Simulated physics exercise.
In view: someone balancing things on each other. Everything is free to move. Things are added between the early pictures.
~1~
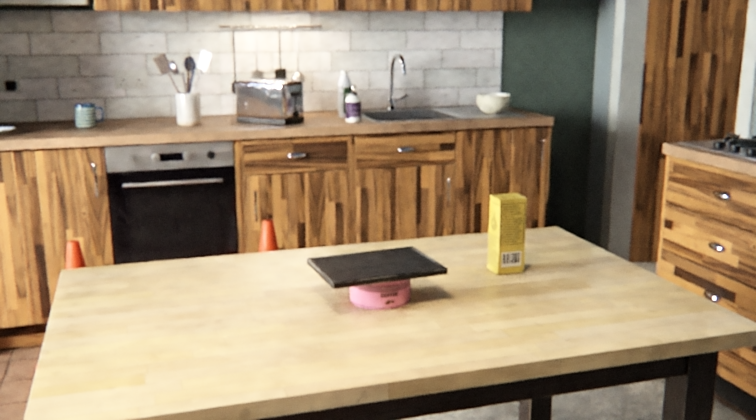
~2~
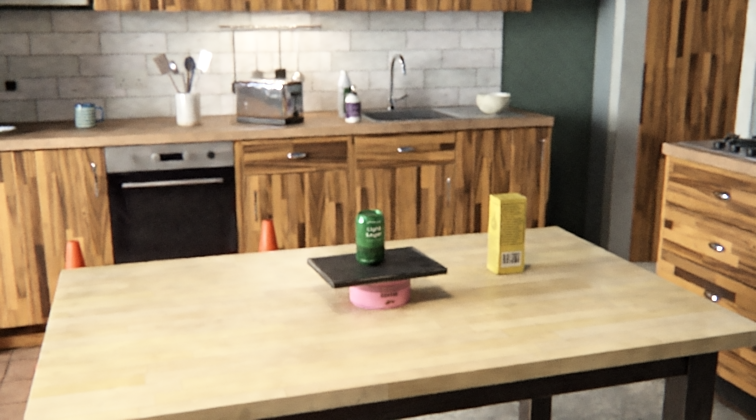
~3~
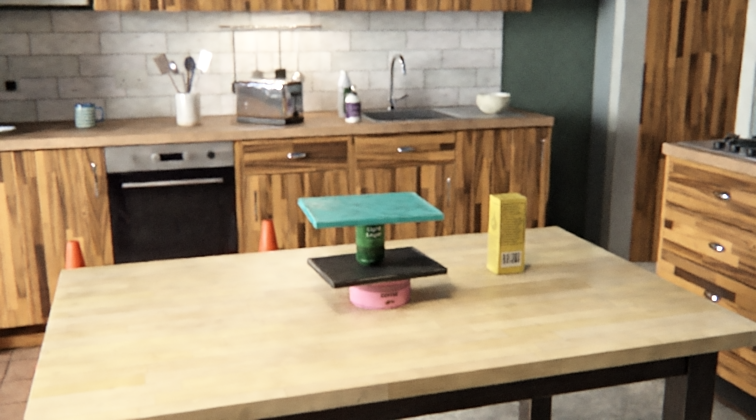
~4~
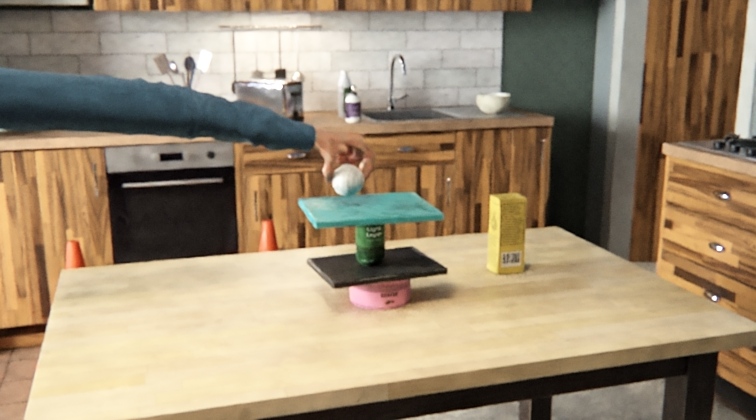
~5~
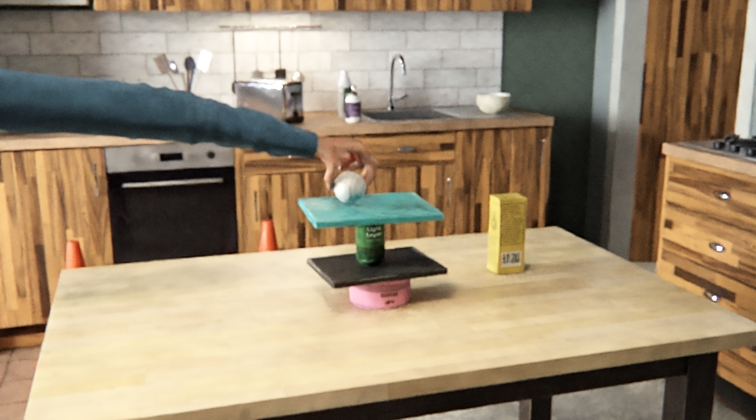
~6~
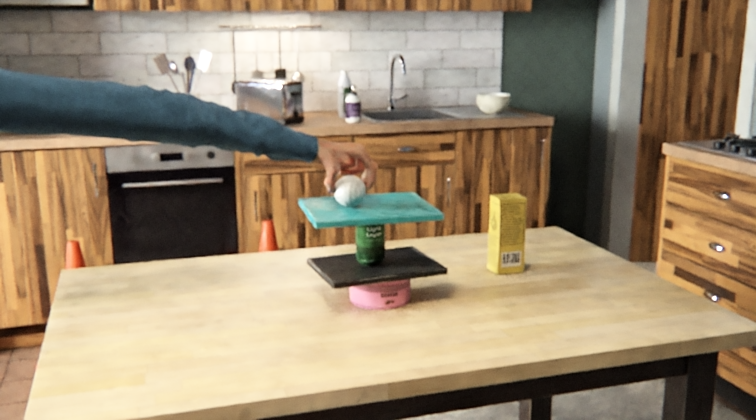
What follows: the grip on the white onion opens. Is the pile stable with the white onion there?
It holds.
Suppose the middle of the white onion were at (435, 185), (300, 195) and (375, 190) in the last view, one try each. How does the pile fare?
First, it loses its balance; second, it loses its balance; third, it holds.
Then, 0.20 s later than the last frame, all is still.
Then, 0.40 s later than the last frame, white onion resting near (350, 191).
When it is over, all 6 as before. End places, in pixels of the last picture, white onion near (350, 191). The pile keeps its balance.
